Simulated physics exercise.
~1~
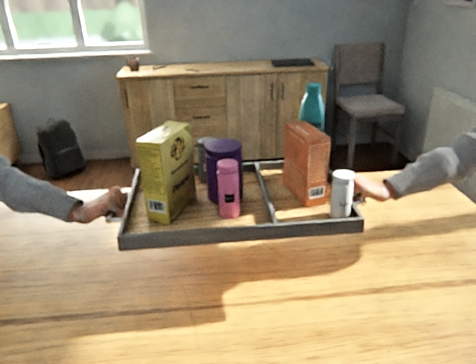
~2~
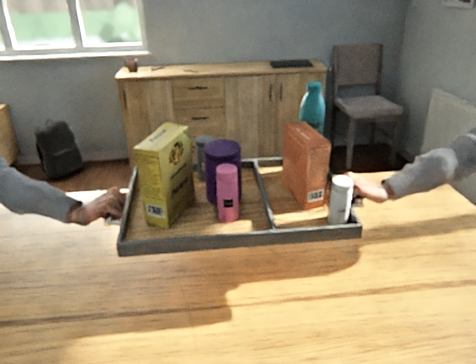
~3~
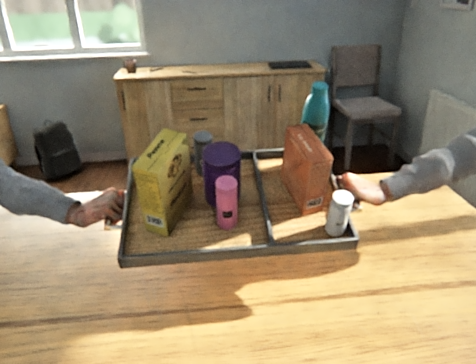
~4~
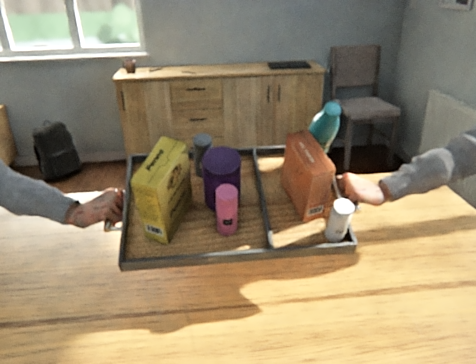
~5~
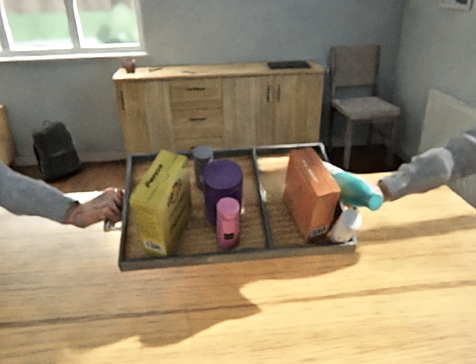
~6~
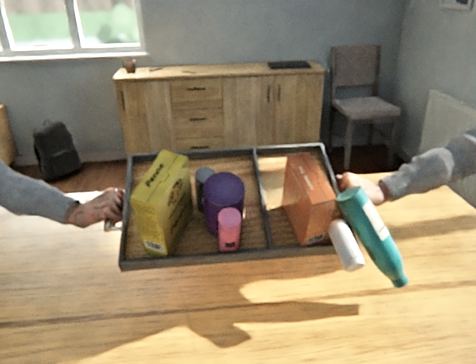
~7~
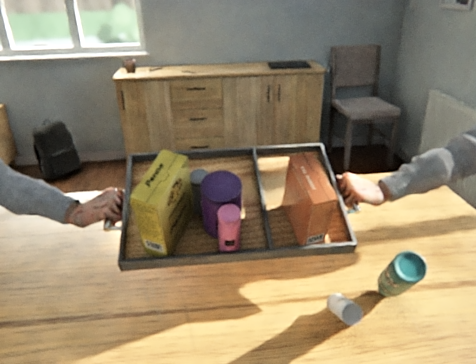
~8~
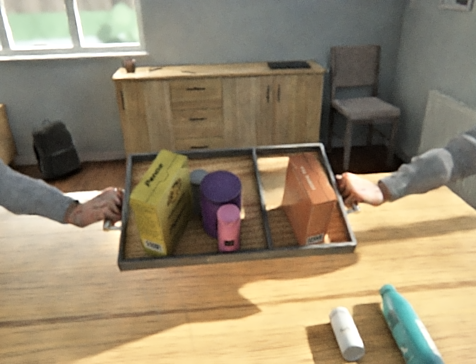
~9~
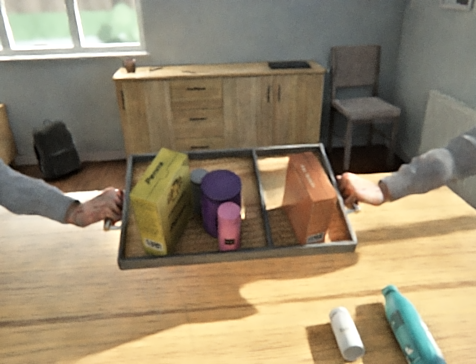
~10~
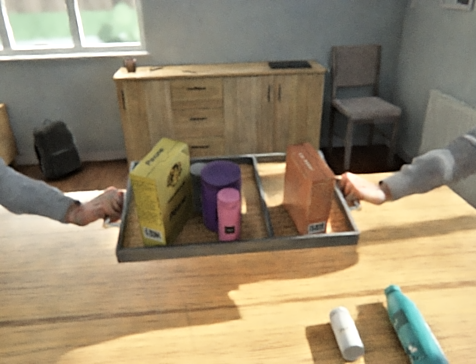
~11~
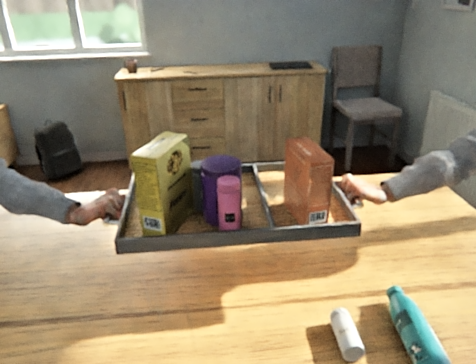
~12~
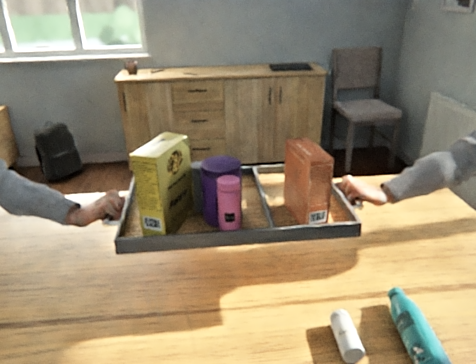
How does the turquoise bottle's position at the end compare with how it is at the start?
At the start the turquoise bottle stands upright on the tray, and by the end it lies on its side on the table in front of the tray.
